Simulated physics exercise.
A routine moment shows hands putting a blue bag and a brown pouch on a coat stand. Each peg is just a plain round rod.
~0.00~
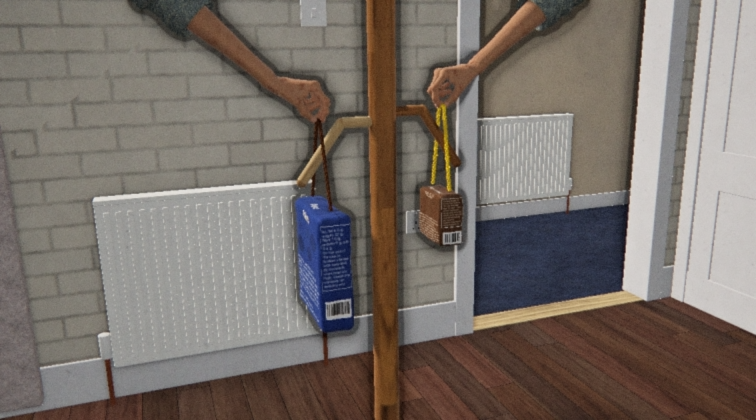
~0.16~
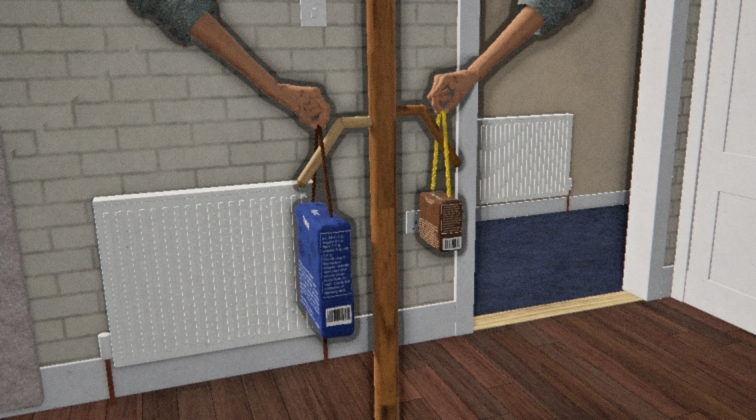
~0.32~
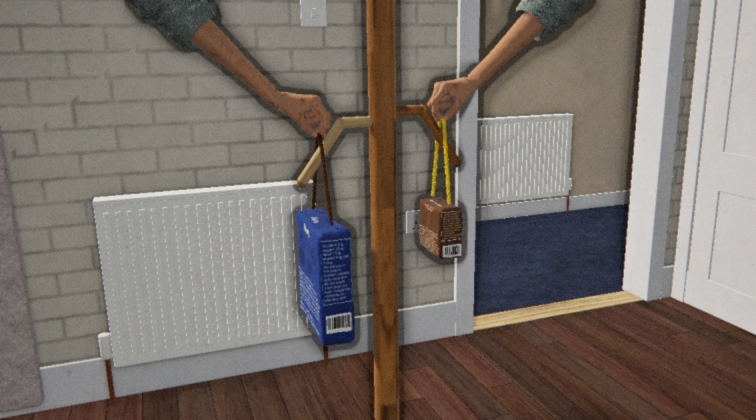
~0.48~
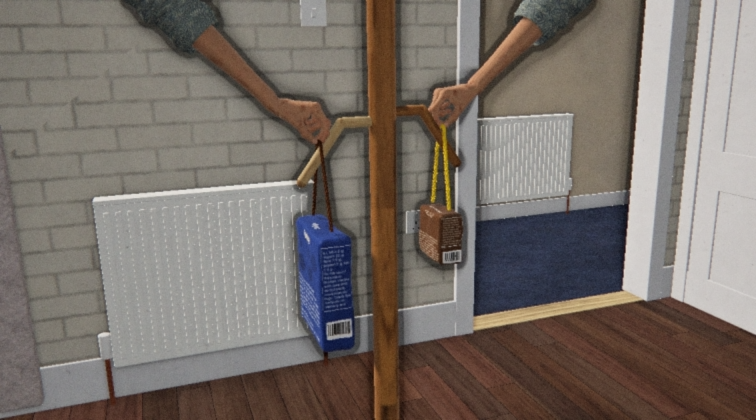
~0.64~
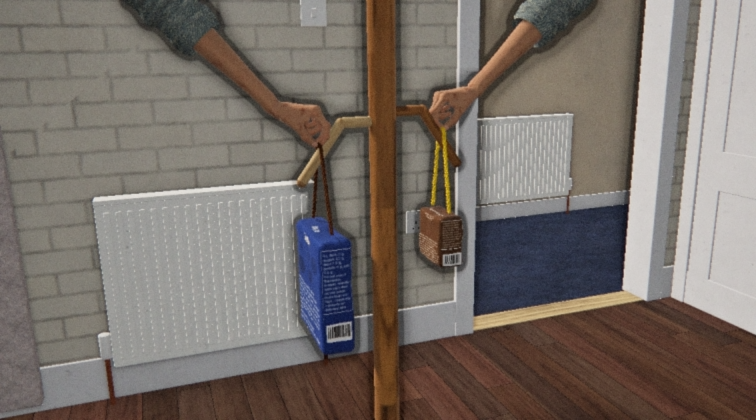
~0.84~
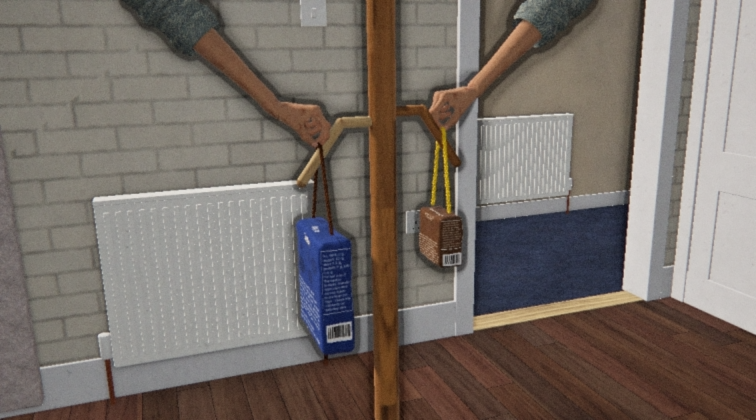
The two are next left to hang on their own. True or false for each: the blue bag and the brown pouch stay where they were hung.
Blue bag - false. Brown pouch - false.
After 1.20 s, blue bag on the floor; brown pouch on the floor near (440, 393).
After 1.50 s, blue bag on the floor; brown pouch on the floor.
In the end, blue bag on the floor; brown pouch on the floor. The blue bag slips off its peg and the brown pouch drops to the floor.
